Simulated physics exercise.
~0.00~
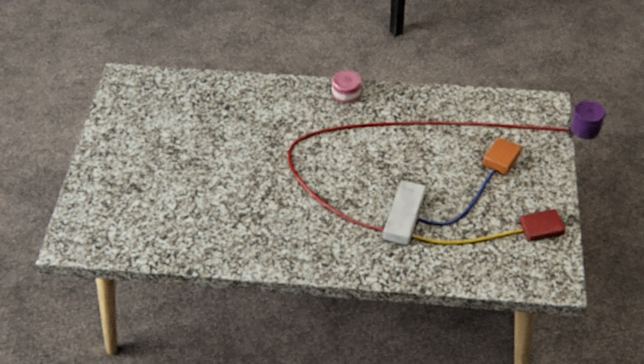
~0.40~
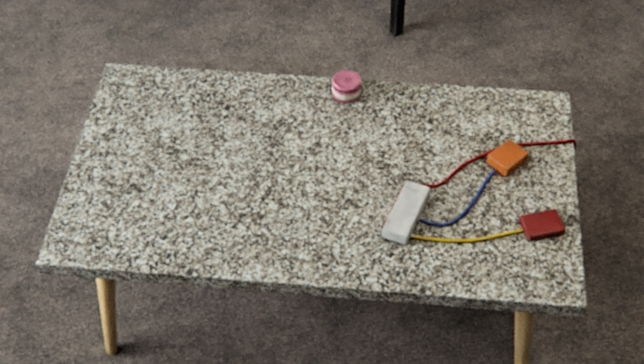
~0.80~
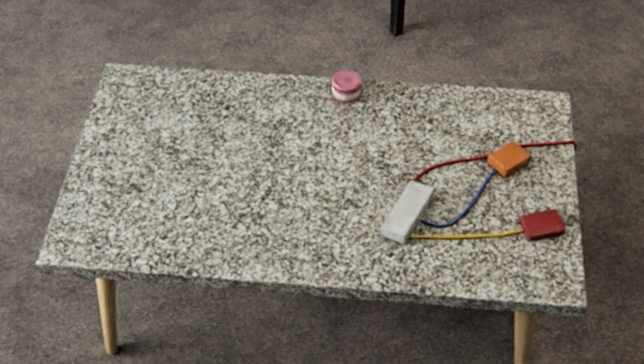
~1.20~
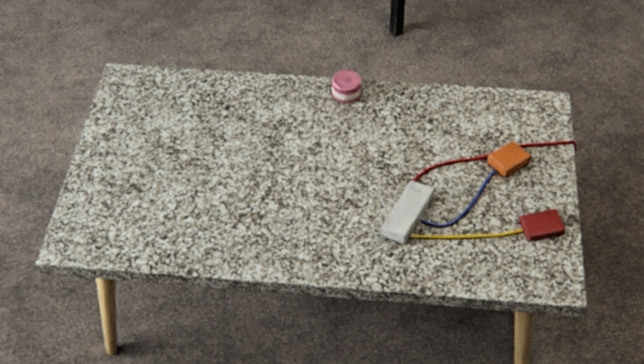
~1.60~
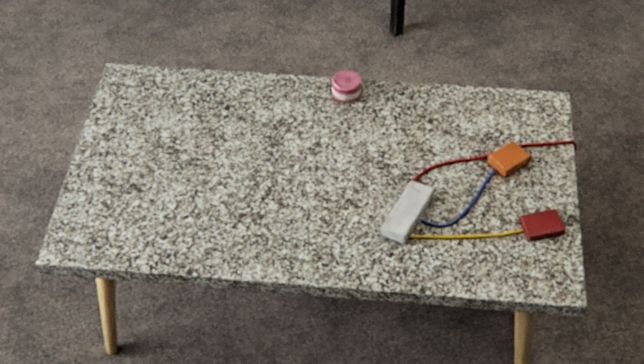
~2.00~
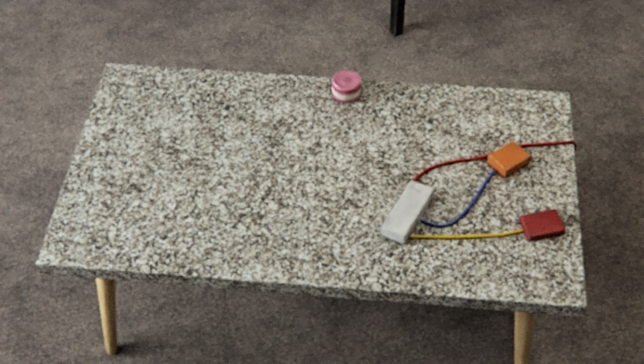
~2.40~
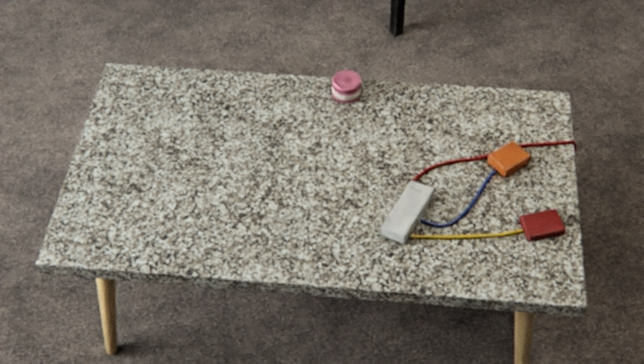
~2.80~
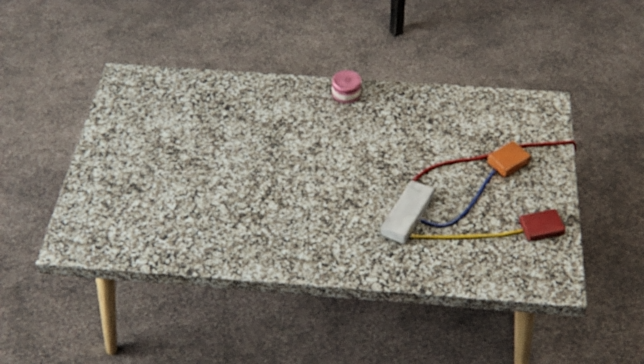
In the video, a purple cylinder at the right edge of a speckled table drops out of view, pulling its looped red cable rightward past an orange block, which barely shifts. The cable settles over the edge, while the white strip, red block and pink canister remain on the table.
